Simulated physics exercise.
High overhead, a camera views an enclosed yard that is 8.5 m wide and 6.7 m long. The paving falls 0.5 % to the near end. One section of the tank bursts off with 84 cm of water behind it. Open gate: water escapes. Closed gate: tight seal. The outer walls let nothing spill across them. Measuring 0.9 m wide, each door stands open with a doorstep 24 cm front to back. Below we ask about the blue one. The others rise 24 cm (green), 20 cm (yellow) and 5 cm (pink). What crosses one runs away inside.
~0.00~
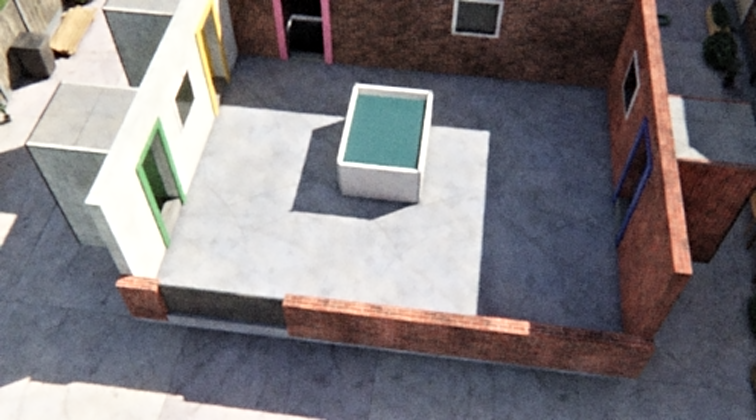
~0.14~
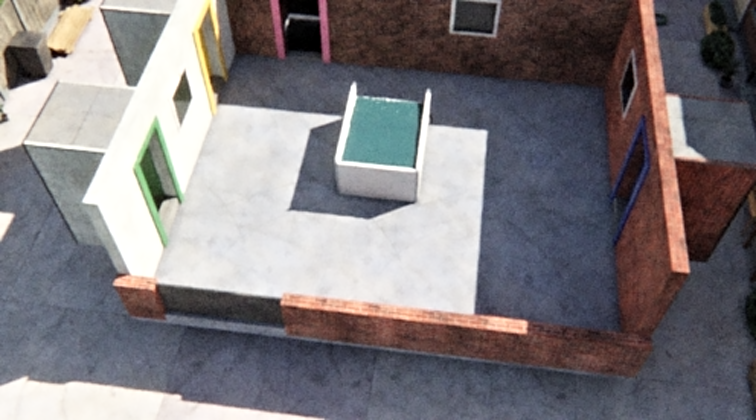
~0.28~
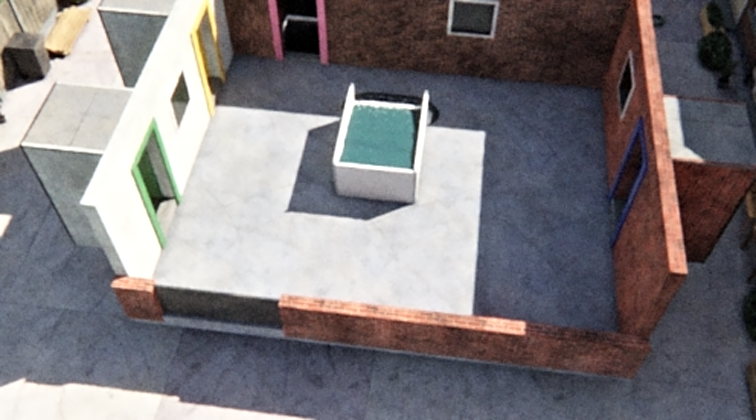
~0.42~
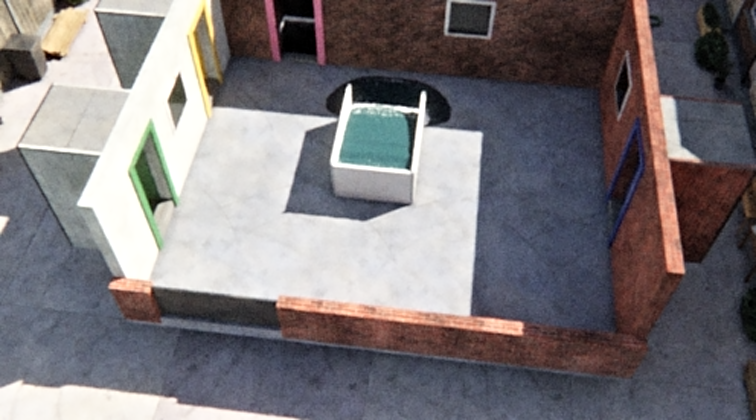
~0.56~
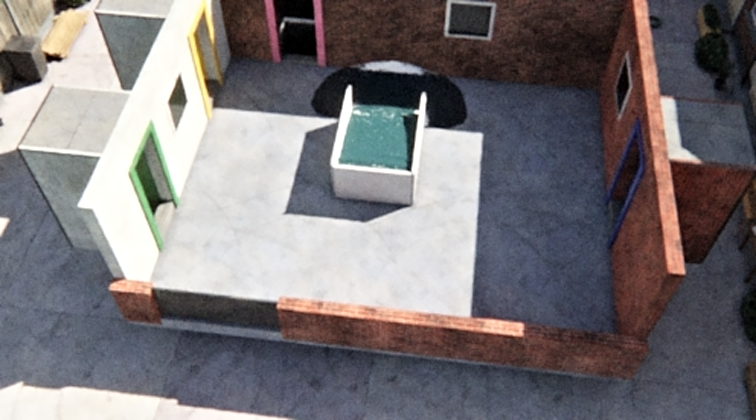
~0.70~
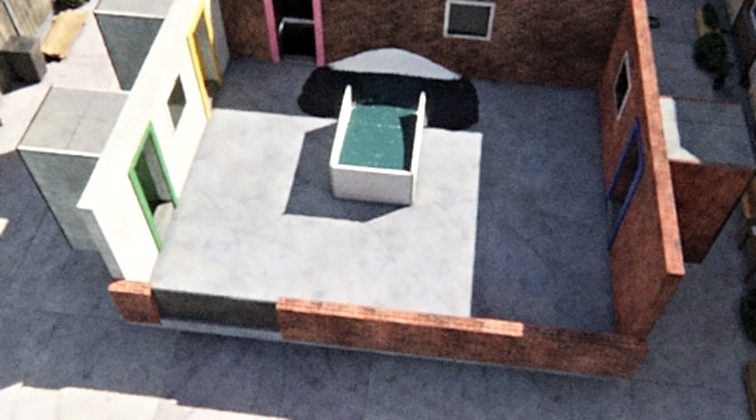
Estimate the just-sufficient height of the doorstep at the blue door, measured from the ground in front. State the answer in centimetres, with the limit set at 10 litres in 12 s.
I would say 4.5 cm.
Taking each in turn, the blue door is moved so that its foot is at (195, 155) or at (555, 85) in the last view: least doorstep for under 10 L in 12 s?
In turn: Roughly 5.5 cm, roughly 10.5 cm.
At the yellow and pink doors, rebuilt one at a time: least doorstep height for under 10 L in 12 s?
Roughly 18 cm for the yellow door and roughly 12.5 cm for the pink door.
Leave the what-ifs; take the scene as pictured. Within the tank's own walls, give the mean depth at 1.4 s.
The mean depth is roughly 40 cm.
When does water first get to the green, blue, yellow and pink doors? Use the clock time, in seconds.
The green door at 3.4 s, the blue door at 3.0 s, the yellow door at 2.0 s, the pink door at 0.9 s.
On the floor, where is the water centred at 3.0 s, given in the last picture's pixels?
Near (397, 111).
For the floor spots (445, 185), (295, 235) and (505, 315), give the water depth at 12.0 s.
Ordered as asked: 2, 6, 8 cm.
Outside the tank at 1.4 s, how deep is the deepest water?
Up to some 52 centimetres, I'd say.
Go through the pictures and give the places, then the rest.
The first frame shows the tank at (387, 129) is whole and still, 84 cm deep; the blue door at (630, 190) is dry.
In the second frame, the front is at a hidden place, 0.3 m from the gap on the far side; 0.3 m2 of floor is wet, 84 cm left at the back.
In the third frame, water pours out on the far side and has run 0.7 m, to a hidden place; about 12 cm deep outside, 84 cm at the back.
In the fourth frame, the front is at (377, 79), 1.3 m from the gap on the far side; 2.7 m2 of floor is wet, 81 cm left at the back.
In the fifth frame, water pours out on the far side and has run 1.6 m, to (439, 76); about 9 cm deep outside, 72 cm at the back.
In the sixth frame, the front is at (464, 79), 1.8 m from the gap on the far side; 5.2 m2 of floor is wet, 72 cm left at the back; 3.8 m in a straight line remain to the blue door at (622, 191).
After 1.4 s water covers 15 % of the floor, deepest (52 cm) near (391, 72); it has not reached the blue door.
After 3.0 s water covers 35 % of the floor, deepest (30 cm) near (598, 90); it has not reached the blue door.
After 12.0 s water covers 100 % of the floor, deepest (10 cm) near (386, 210); 3 cm at the blue door, 0 litres in over its 24 cm doorstep.
At the blue door as built, the water arrived by 3.1 s and peaked near 9 cm at 4.2 s.
With a doorstep of 4 cm, 14 litres would have come in within the 12 s; with 5 cm, 8 litres. So under 10 litres takes about 4.5 cm.
